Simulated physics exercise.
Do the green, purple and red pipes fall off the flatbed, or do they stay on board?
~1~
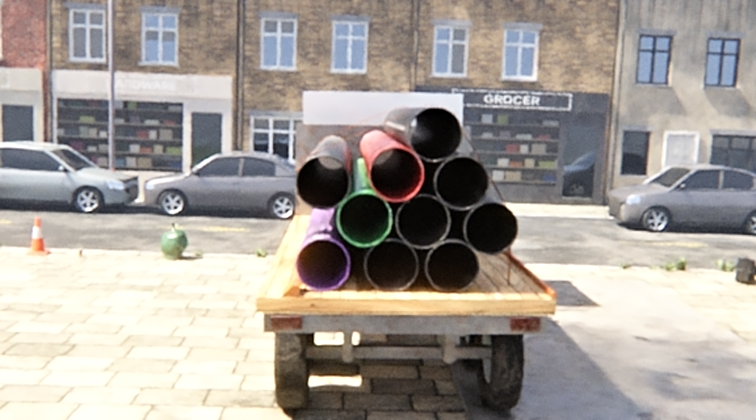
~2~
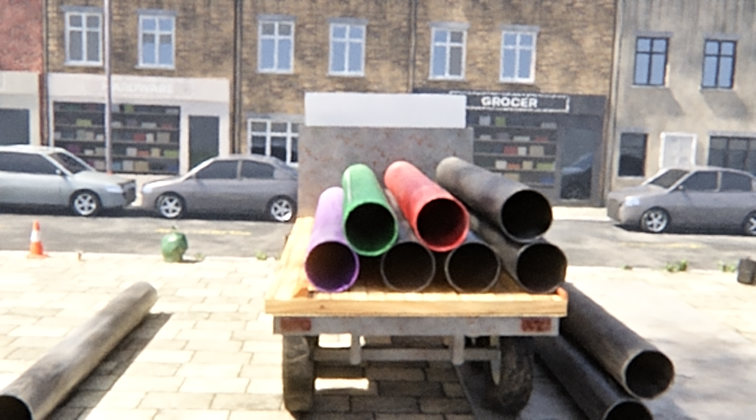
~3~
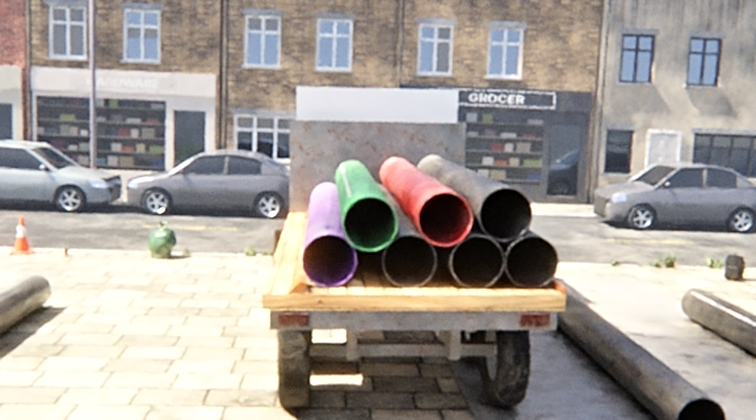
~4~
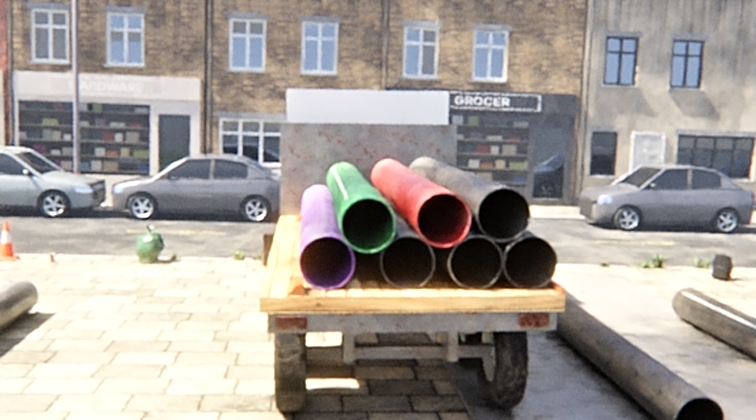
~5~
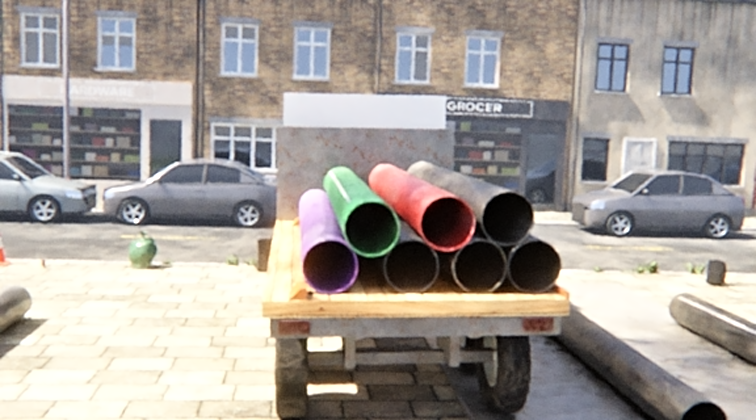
All three stay on board. The purple pipe remains on the deck, while the green and red ones end up resting on top of other pipes.
